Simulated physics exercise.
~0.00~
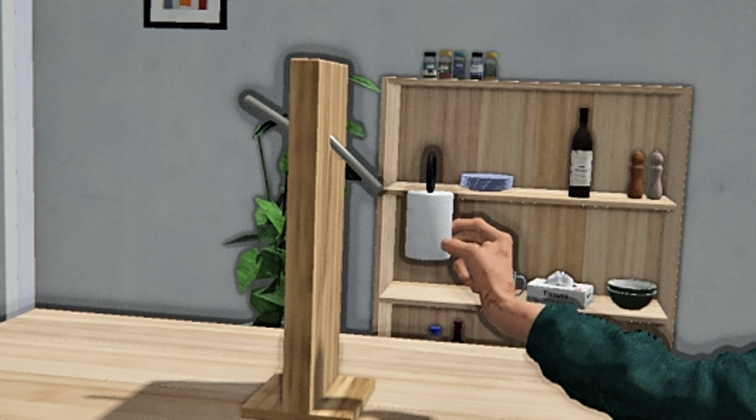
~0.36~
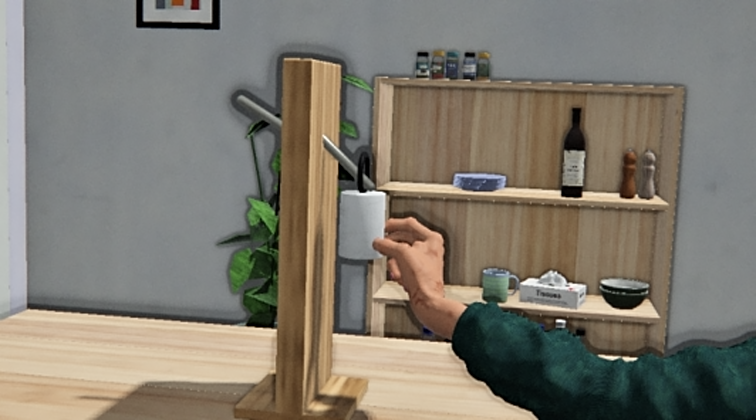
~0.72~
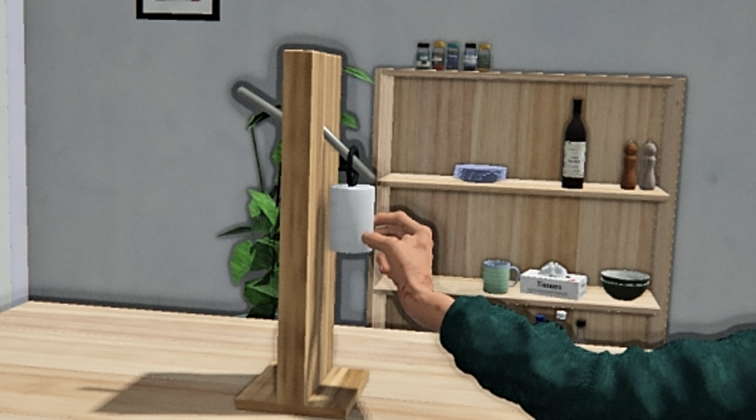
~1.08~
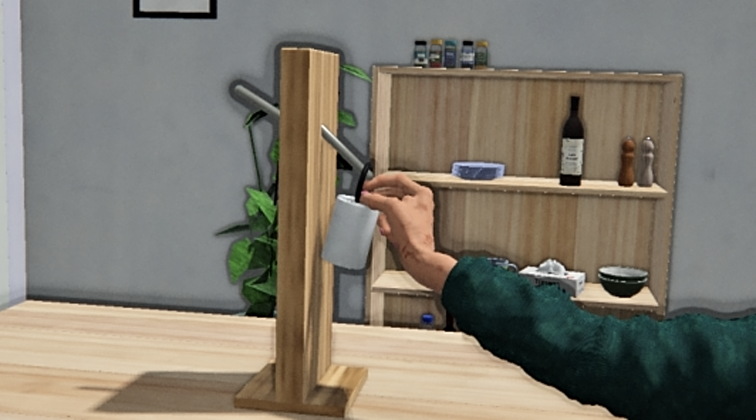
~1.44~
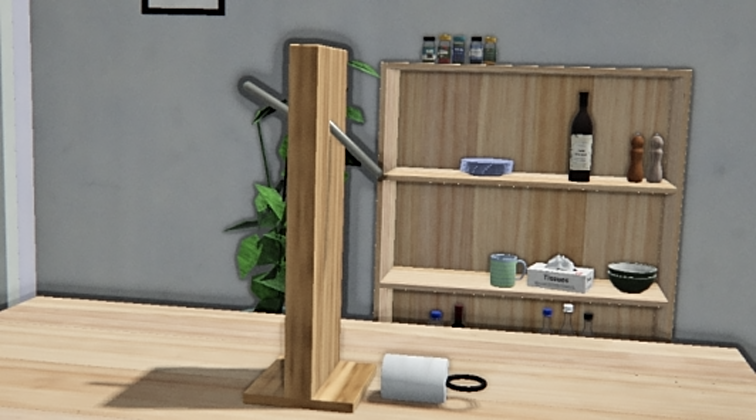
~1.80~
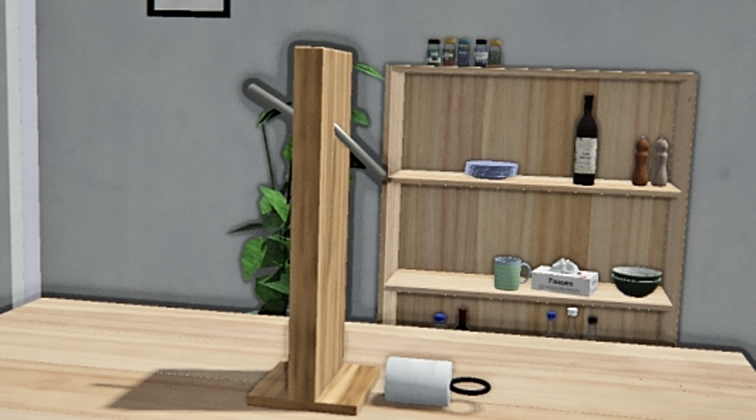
A hand in a dark green sleeve moved a white cylinder with a black ring left to a peg on a wooden stand, then let go and drew away, but the cylinder slipped down and ended up lying on its side on the table.
